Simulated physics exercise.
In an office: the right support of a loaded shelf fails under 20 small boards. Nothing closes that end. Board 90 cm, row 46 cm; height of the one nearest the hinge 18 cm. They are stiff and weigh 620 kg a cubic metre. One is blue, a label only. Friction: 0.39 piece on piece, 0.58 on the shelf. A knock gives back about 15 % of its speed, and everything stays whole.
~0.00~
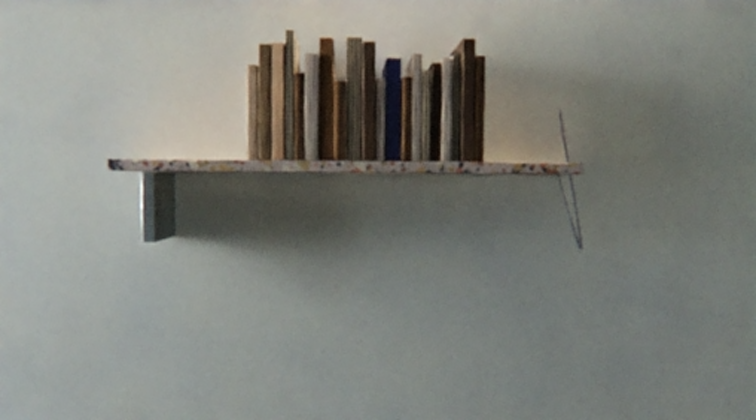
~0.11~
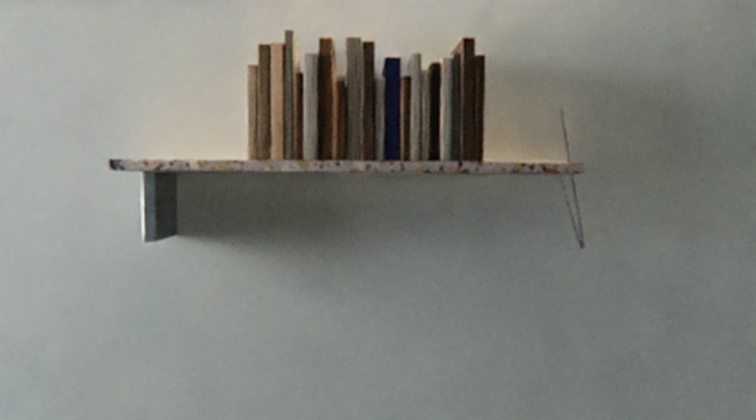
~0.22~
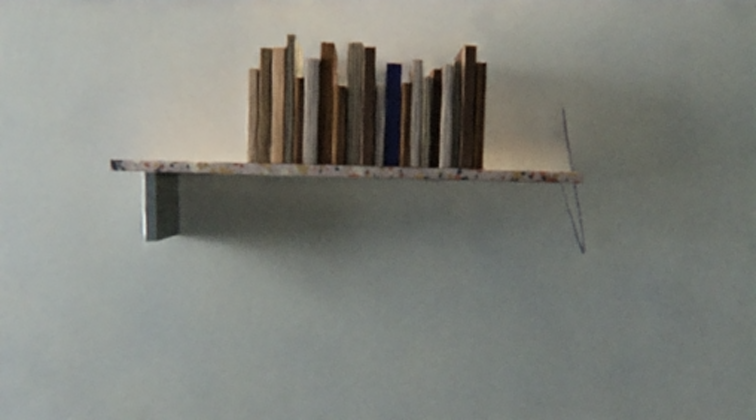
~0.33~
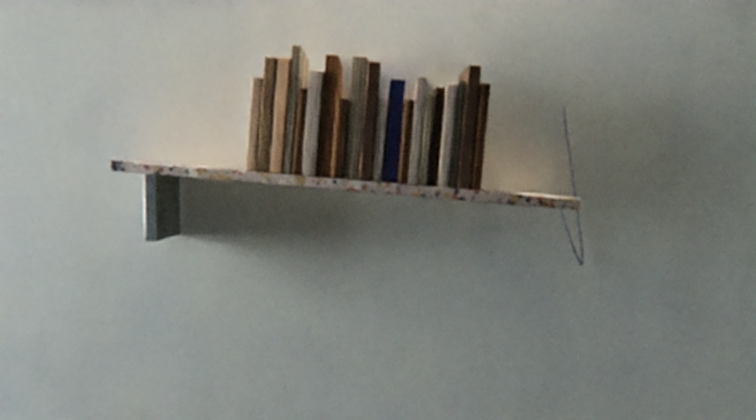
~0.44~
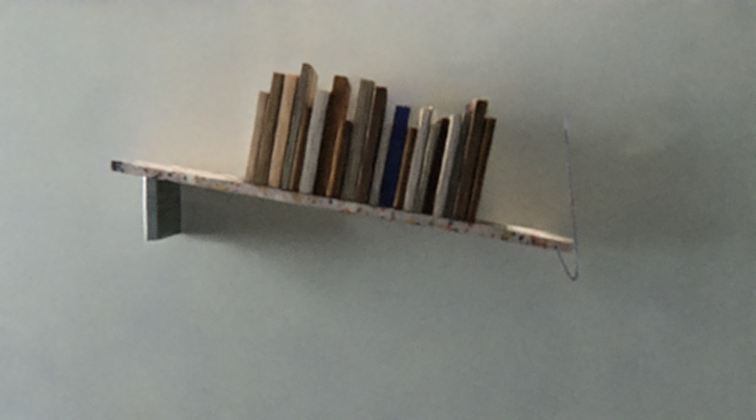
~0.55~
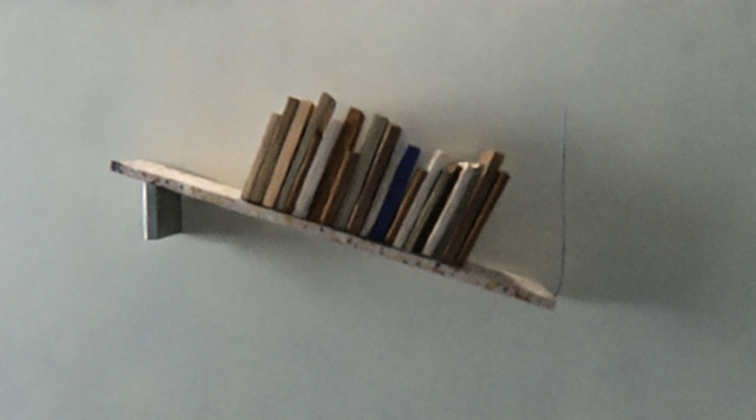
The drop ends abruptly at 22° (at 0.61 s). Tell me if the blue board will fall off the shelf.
It is still on top.
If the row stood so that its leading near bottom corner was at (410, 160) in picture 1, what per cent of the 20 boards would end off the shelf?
Then 0 per cent.
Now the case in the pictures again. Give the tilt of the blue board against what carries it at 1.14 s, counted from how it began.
Roughly 50°.
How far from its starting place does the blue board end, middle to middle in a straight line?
About 35 cm.
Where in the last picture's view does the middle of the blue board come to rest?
Near (480, 266).
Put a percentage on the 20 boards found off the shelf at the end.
About 25 per cent.
By 0.68 s, none of the 20 boards off the shelf, 20 disturbed; blue board tilted 32°.
By 1.14 s, 2 of the 20 boards off the shelf; blue board tilted 52°.
When it is over (1.7 s), 5 of the 20 boards off the shelf; blue board on its side. In pixels of the last frame, middles, blue board near (480, 266).
